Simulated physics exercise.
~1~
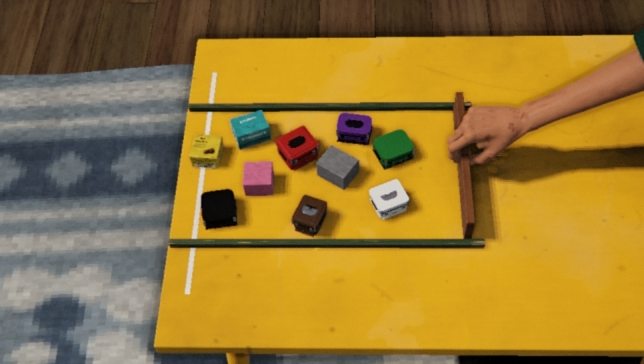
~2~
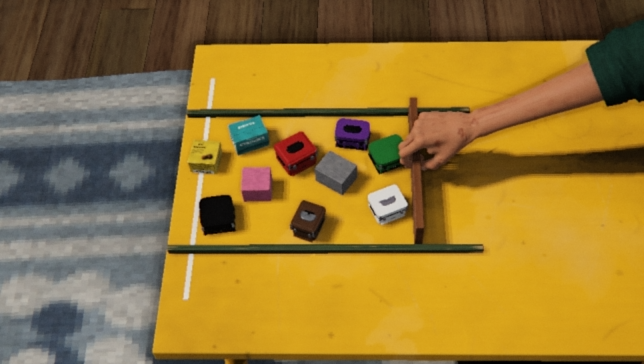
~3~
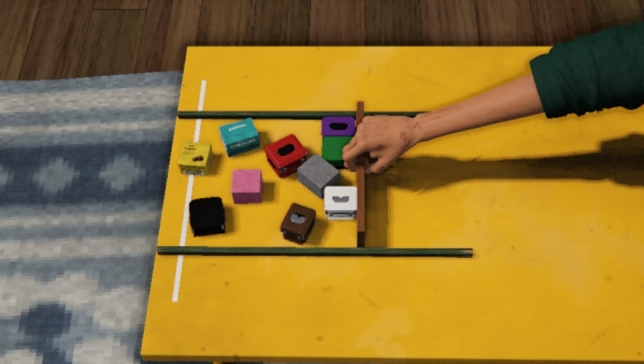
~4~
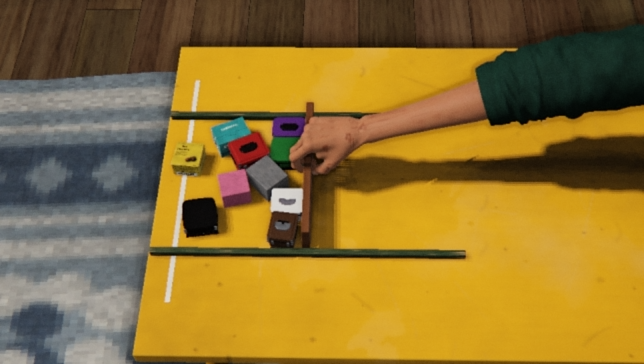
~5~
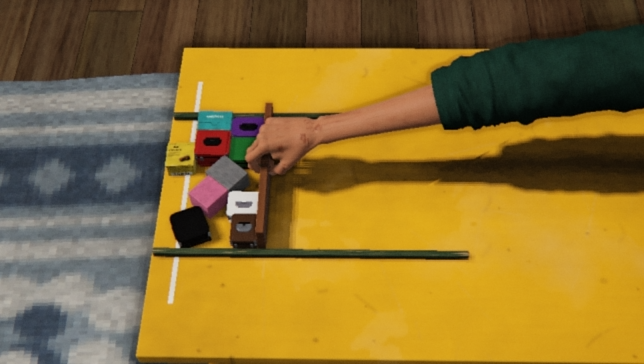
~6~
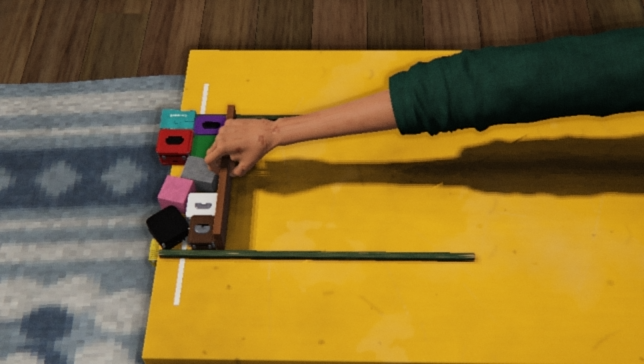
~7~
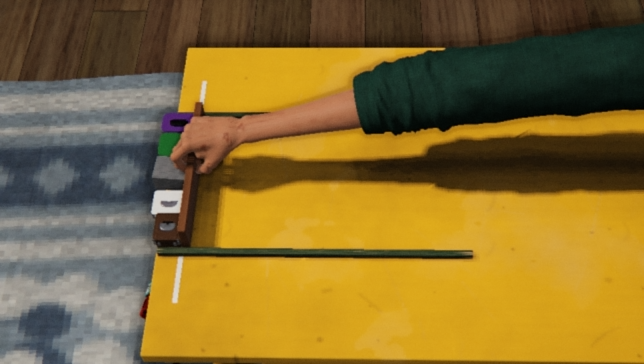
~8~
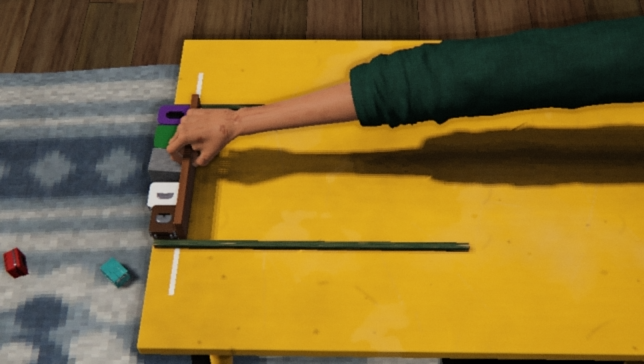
A yellow table stands on a wooden floor beside a blue patterned rug, seen from above with a slightly swaying view. Small coloured blocks lie scattered between two dark green rails near the left edge, where a white tape line crosses the top. A hand in a dark green sleeve pushes an upright brown board leftward, gathering the blocks and packing them together. The yellow one drops off first, then the turquoise, red, pink and black ones go over. The board stops at the tape, with purple, green, grey, white and brown blocks still lined against it at the edge, while red and turquoise ones lie on the rug.
